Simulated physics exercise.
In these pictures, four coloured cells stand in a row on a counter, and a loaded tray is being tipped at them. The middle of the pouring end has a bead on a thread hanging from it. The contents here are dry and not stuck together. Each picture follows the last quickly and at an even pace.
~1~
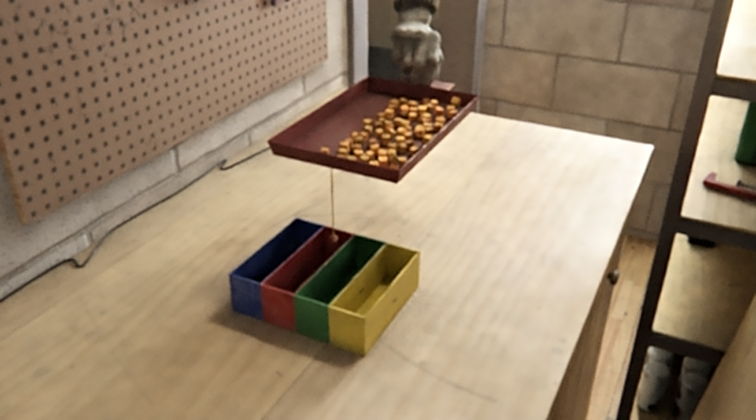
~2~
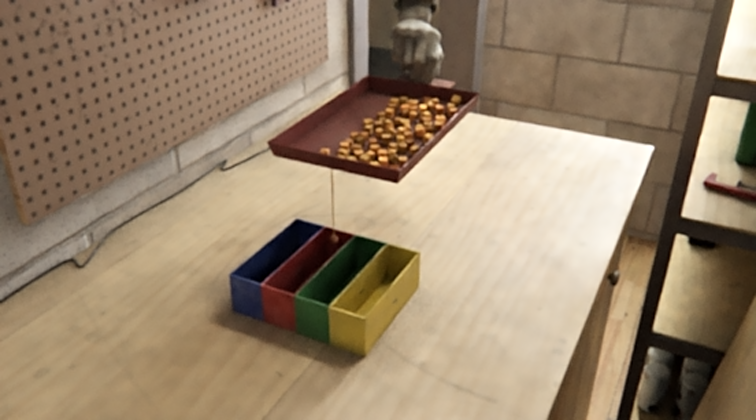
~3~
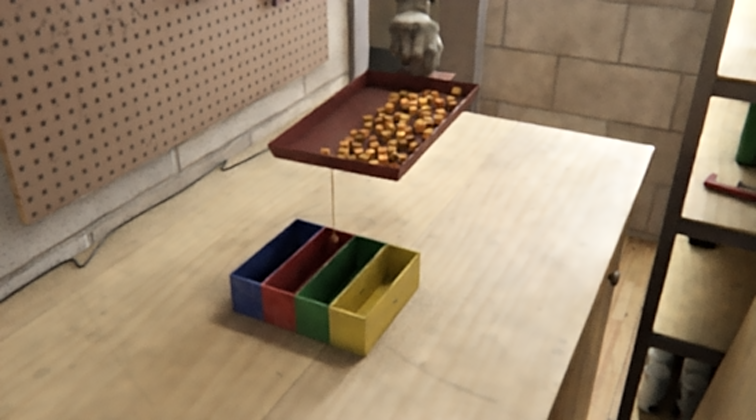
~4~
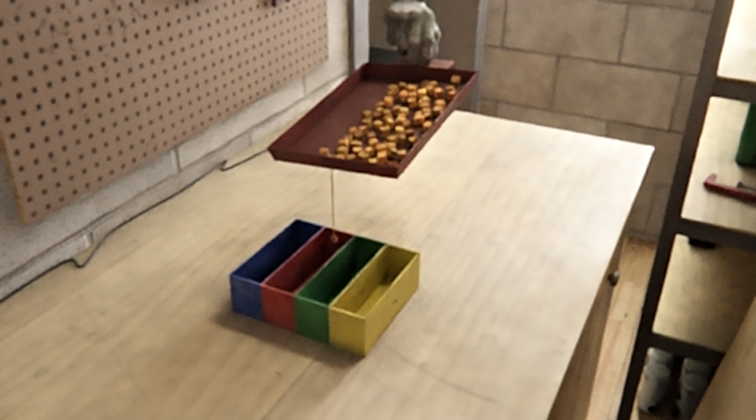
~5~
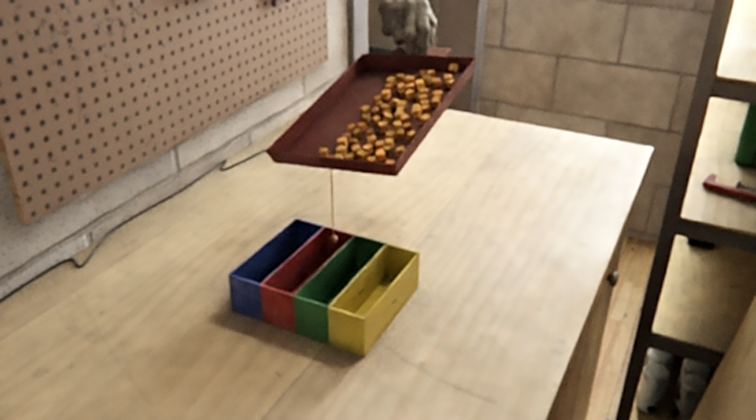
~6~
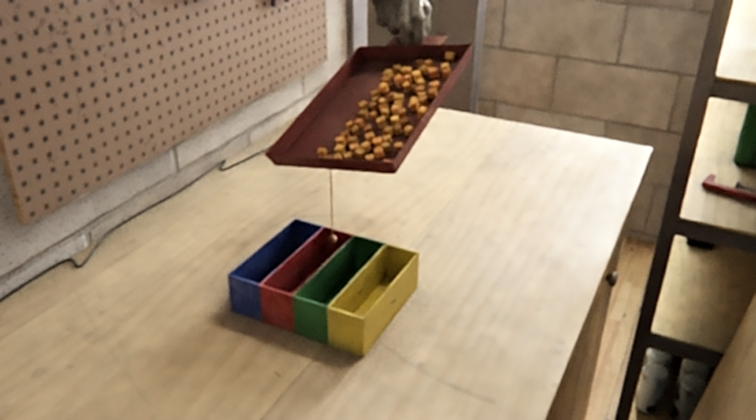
A dark red tray loaded with small golden-brown croutons tilted gradually steeper as its far side rose, a metallic gripper lifting behind it, while the blue, red, green and yellow compartments below stayed still.
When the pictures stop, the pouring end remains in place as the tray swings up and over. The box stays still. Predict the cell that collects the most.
I would say the blue cell.
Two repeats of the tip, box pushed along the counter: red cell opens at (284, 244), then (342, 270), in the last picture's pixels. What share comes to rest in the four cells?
Roughly 100 per cent, then roughly 10 per cent.
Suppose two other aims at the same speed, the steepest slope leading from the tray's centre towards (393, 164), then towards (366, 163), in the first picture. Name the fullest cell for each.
Case 1 - the cell in yellow. Case 2 - the yellow one.
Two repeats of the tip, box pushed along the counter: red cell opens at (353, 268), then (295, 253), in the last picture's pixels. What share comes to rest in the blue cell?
I'd say about 10 percent, followed by about 40 percent.
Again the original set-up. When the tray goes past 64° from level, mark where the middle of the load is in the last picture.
(302, 146).
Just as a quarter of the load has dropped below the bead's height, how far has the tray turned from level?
Close to 115 degrees, I reckon.
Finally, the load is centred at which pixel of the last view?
Centre at rest, last view: Approx. (271, 276).
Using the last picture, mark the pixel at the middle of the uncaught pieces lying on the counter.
At about (218, 257).
Just after the last frame, tray tipped steeply; almost all on the tray; about a tenth falling or outside the box.
A moment on, tray tipped past a quarter turn; the larger part on the tray; about a tenth in the blue cell; roughly a quarter falling or outside the box.
Further on, tray tipped past a quarter turn; roughly a third in the blue cell; about a tenth in the red cell; roughly half falling or outside the box.
When it is over, tray tipped past a quarter turn; roughly a third in the blue cell; about a tenth in the red cell; not one in the yellow cell; not one in the green cell; roughly half outside the box.
